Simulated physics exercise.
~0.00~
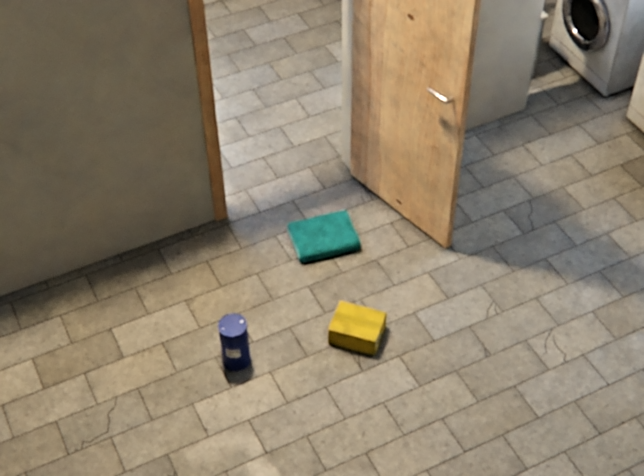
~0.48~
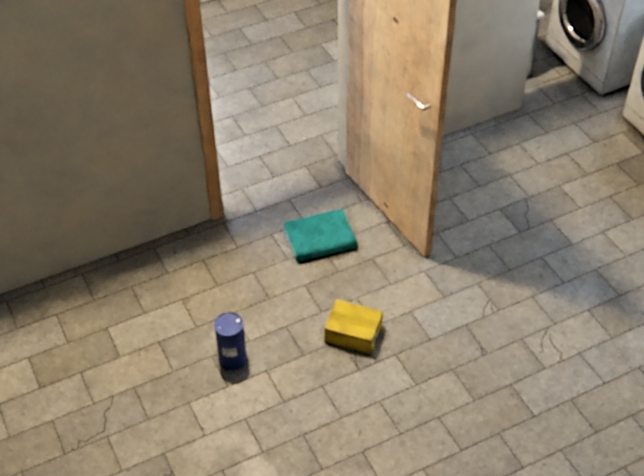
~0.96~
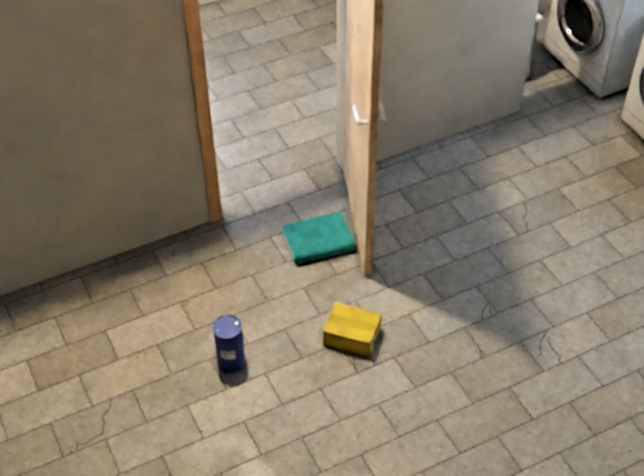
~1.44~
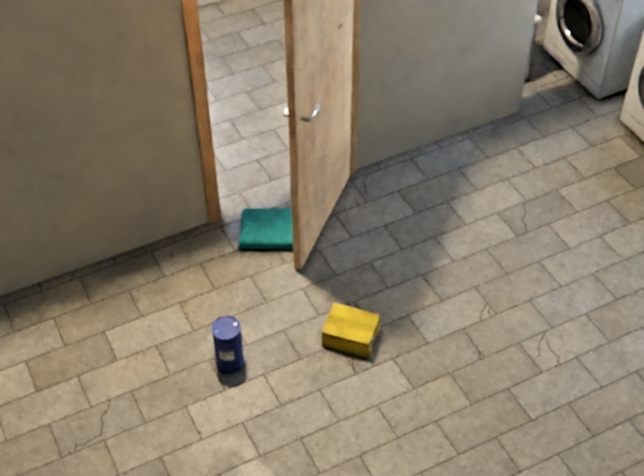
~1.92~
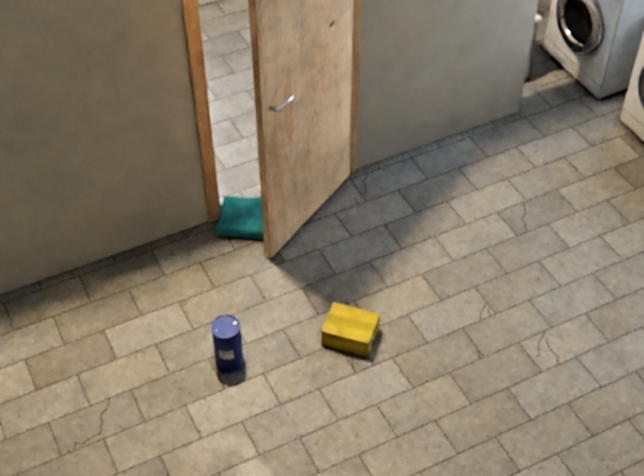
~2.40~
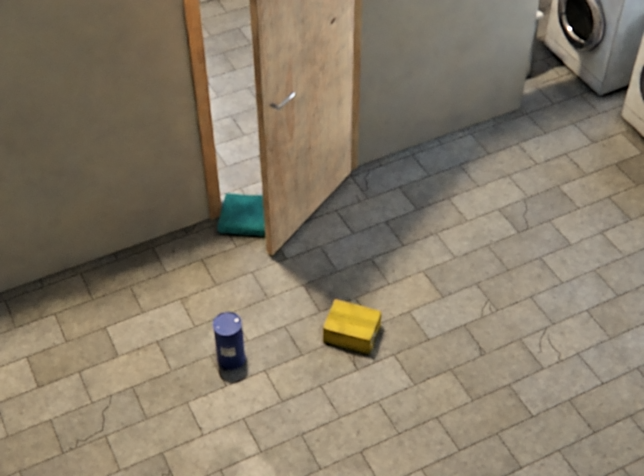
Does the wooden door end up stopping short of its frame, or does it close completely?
It stops short of its frame. The door is still partly open at the end, with the turquoise cushion sitting in the gap.
